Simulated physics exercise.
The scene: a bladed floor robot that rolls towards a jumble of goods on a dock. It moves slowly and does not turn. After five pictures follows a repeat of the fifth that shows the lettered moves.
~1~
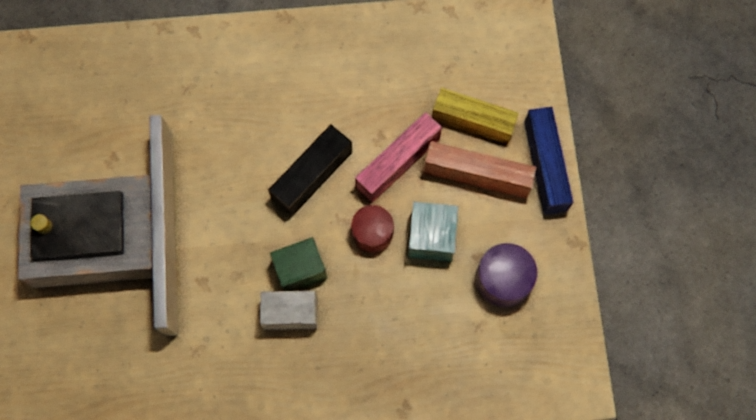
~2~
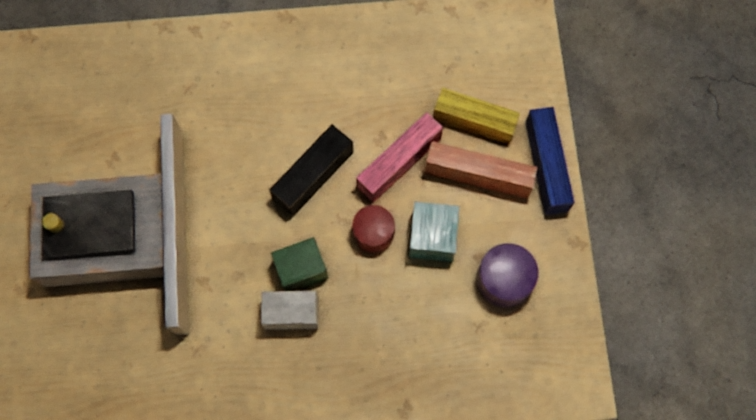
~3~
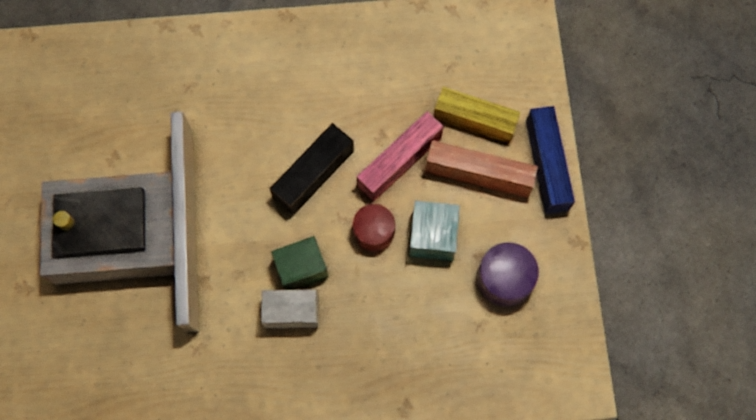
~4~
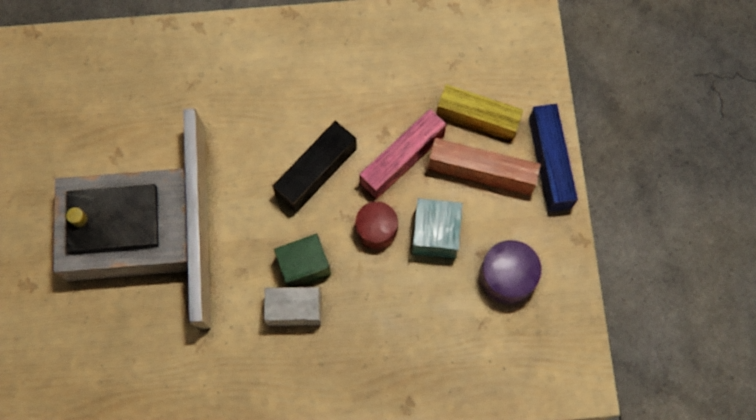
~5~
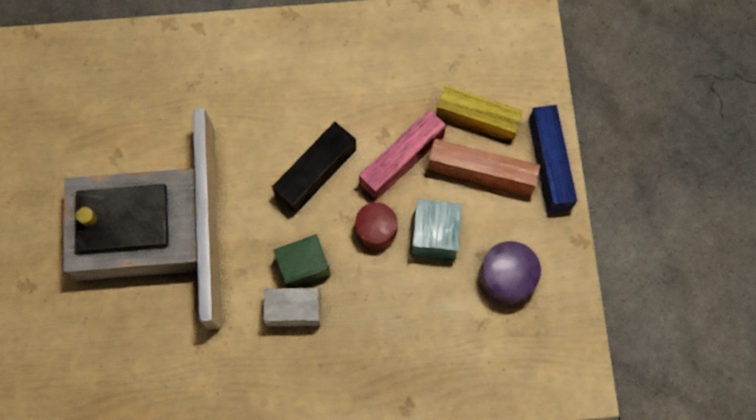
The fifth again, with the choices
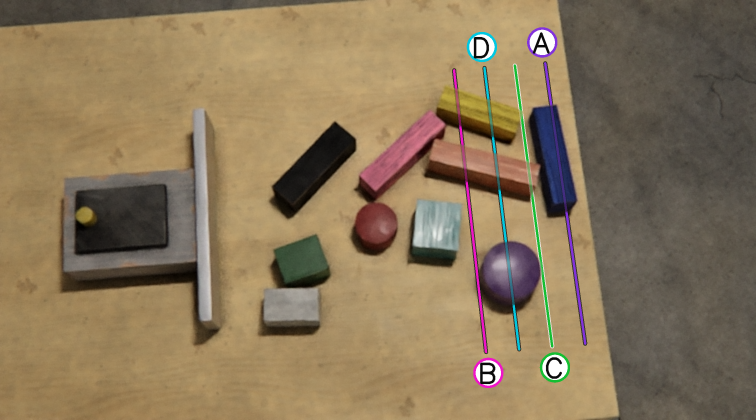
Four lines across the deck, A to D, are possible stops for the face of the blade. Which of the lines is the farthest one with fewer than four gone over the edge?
No farther than D.
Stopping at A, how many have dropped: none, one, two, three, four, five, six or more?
Six or more.
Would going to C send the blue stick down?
Yes.
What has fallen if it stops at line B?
The blue stick goes over.
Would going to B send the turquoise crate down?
No.
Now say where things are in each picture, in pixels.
In the first frame, turquoise crate (433, 232); blue stick (548, 160); yellow stick (475, 116).
In the second frame, robot (95, 223); green crate (300, 265).
In the third frame, robot (105, 221); white crate (291, 309).
In the fourth frame, robot (119, 217); purple canister (510, 273).
In the fifth frame, robot (129, 217); pink stick (402, 155); turquoise crate (436, 229); blue stick (552, 159).
On the marked copy, A at (564, 198); B at (469, 205); C at (533, 200); D at (501, 203).
Taking D. A third of the way, robot (237, 209); white crate (352, 303); green crate (345, 263).
Two thirds of the way, robot (345, 200); blue stick (556, 158); orange bar (511, 167).
When it is over, robot (429, 193); blue stick over the edge; orange bar (585, 163); one fallen.
As for the rest, A drops seven; B is within the limit but short; C drops four.
